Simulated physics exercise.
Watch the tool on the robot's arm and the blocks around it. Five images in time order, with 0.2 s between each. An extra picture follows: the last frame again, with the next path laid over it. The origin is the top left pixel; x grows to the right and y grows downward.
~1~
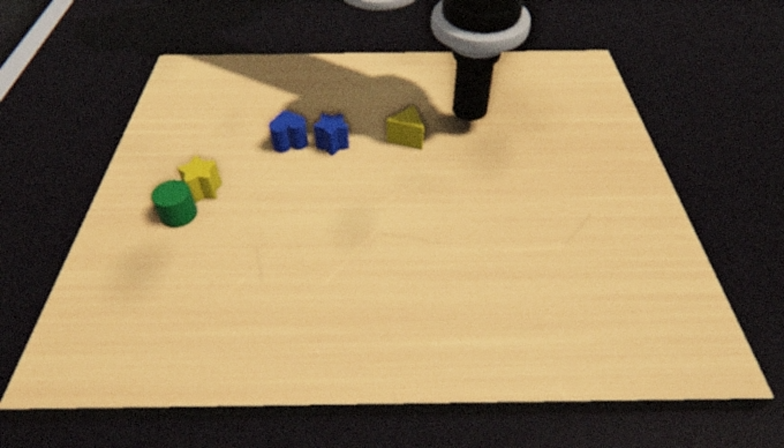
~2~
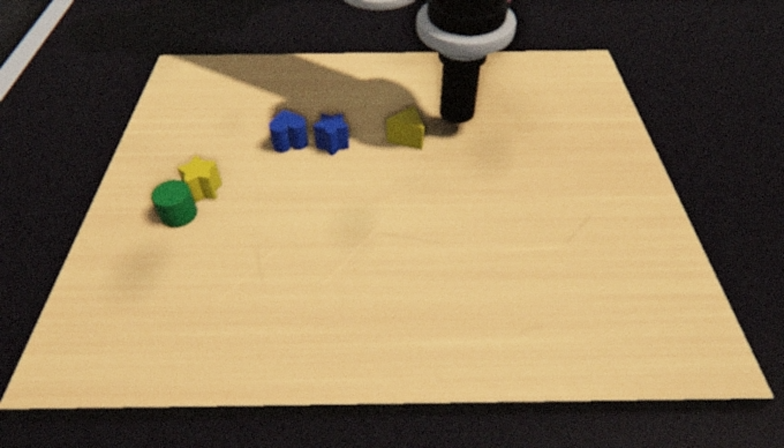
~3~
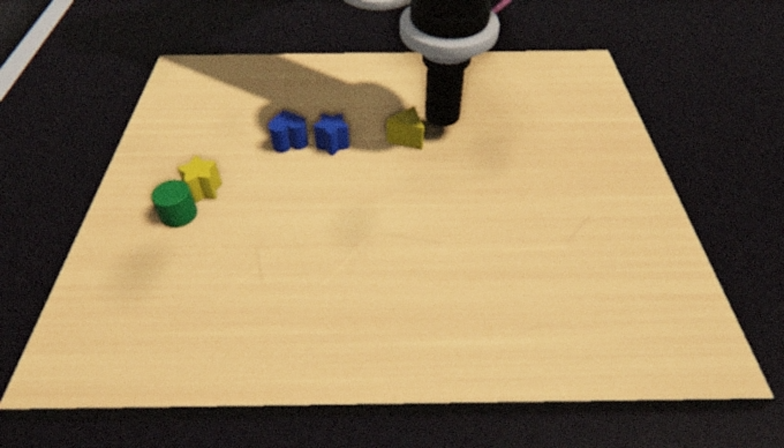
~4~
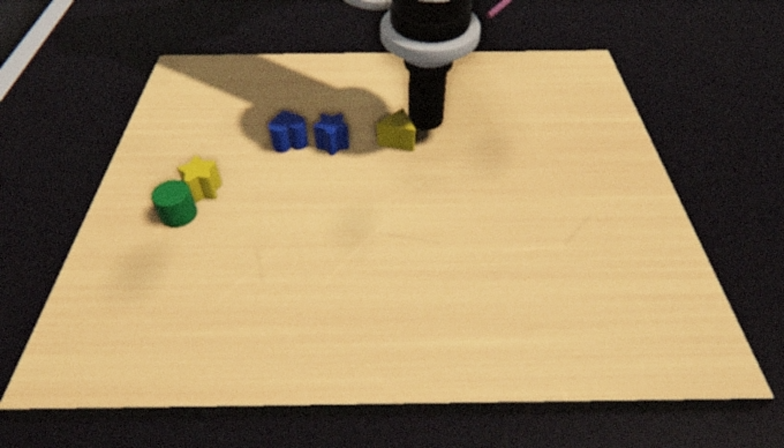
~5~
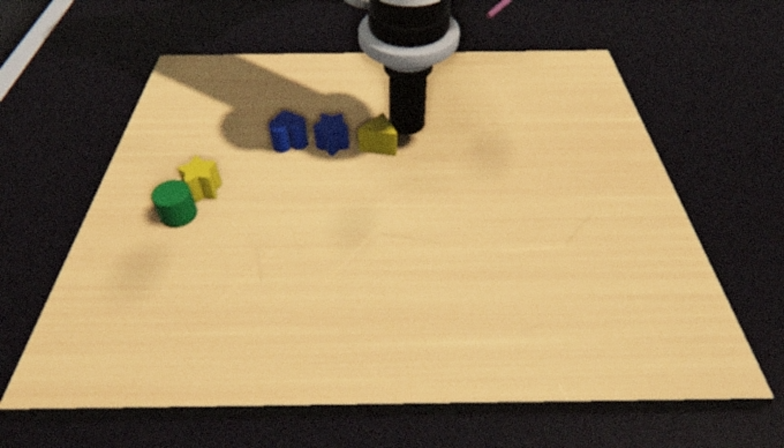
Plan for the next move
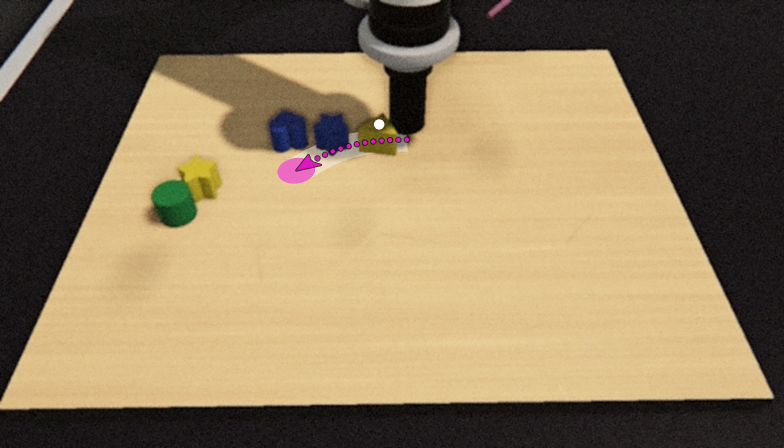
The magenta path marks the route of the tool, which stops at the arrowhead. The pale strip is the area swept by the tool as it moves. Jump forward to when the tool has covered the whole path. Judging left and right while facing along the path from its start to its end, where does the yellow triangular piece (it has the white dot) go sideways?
Moves left.
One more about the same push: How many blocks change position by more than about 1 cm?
My guess is at least three.
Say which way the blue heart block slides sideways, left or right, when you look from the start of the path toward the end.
To the right.
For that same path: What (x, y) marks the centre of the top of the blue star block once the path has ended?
It is going to be at (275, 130).
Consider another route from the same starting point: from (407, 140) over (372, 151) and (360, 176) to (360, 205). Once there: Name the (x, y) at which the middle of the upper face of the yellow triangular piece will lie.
The spot you're after is about (328, 142) in the image.
The line goes from (407, 140) via (367, 142) and (330, 153), ending at (296, 170); the dot is on the yellow triangular piece.
The first path, step by step. One third of the way, tool at (366, 127); blue star block at (322, 123), turned 35° clockwise; yellow triangular piece at (344, 134), turned 25° anticlockwise.
Two thirds of the way, tool at (328, 137); blue heart block at (274, 118), turned 25° anticlockwise; blue star block at (297, 126), turned 100° clockwise; yellow triangular piece at (317, 150), turned 60° anticlockwise.
At the end, tool at (294, 155); yellow star block unmoved; blue heart block at (266, 116); blue star block at (276, 131), turned 140° clockwise; yellow triangular piece at (303, 167), turned 95° anticlockwise.
